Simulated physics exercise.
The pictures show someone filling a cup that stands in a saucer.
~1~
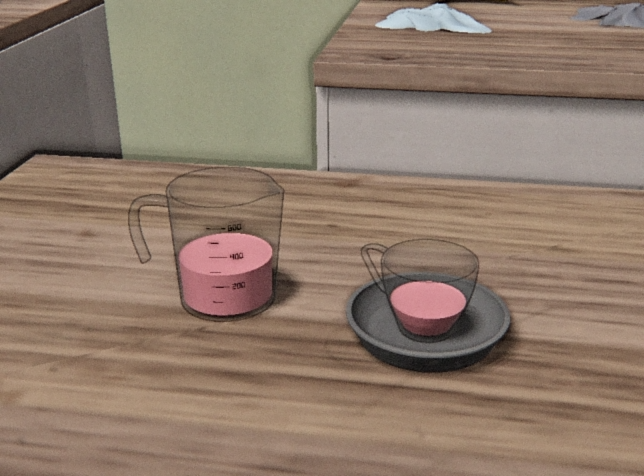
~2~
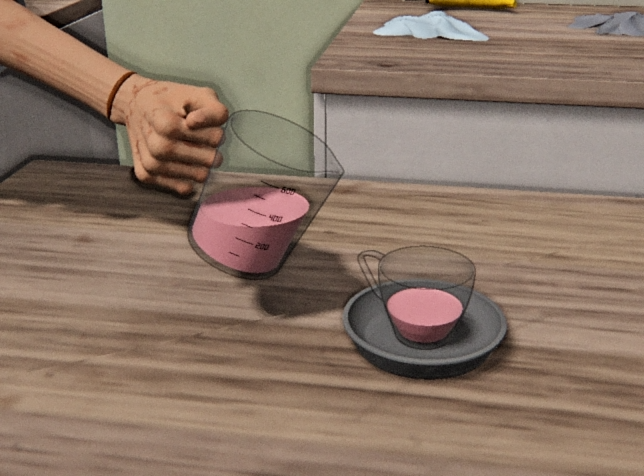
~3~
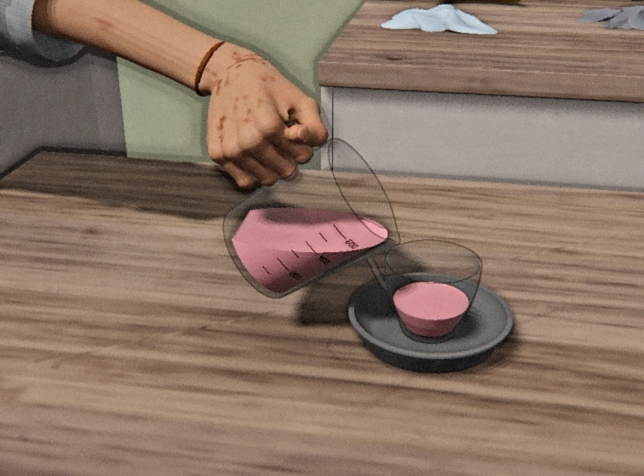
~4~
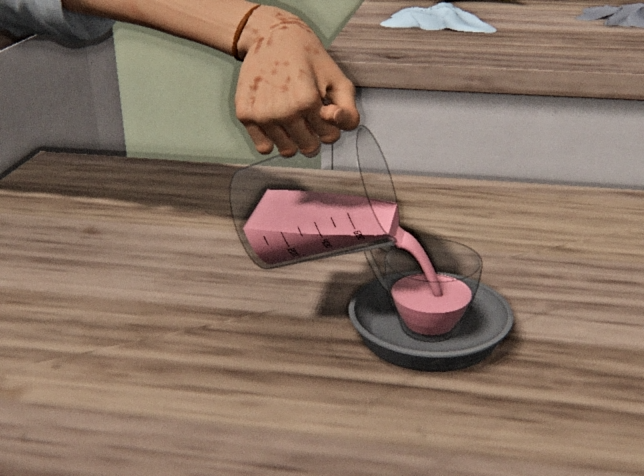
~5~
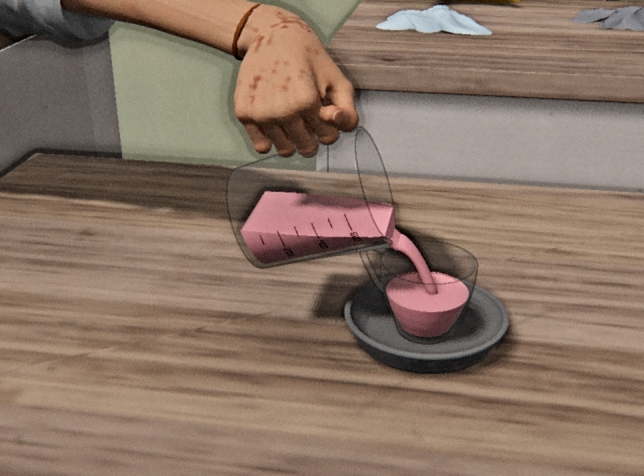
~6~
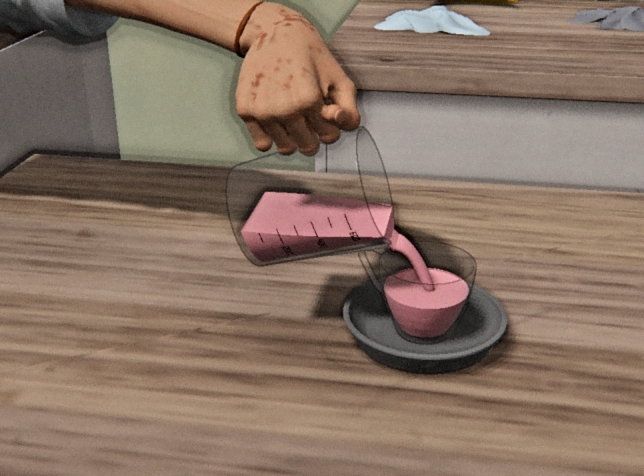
On a wooden countertop seen from slightly above, with another counter holding a pale blue cloth behind, the view stays nearly still, shifting only faintly. A clear measuring jug of pink milk stands on the left, and a clear cup partly filled with the same pink sits in a dark grey saucer to its right. A hand lifts the jug, moves it rightward, tilts it and pours a pink stream, raising the cup's level.
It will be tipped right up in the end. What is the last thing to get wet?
It gets as far as the saucer.
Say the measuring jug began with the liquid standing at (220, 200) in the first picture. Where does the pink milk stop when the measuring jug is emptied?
Verdict: Over both.
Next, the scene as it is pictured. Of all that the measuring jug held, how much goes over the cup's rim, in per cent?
Roughly 25 per cent.
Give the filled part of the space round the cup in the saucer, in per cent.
Some 30 per cent.
A moment on, the cup is nearly full; the saucer is dry.
Further on, the cup is full to the brim; the saucer is wet, with room to spare.
When it is over, the cup is full to the brim; the saucer is wet, with room to spare.
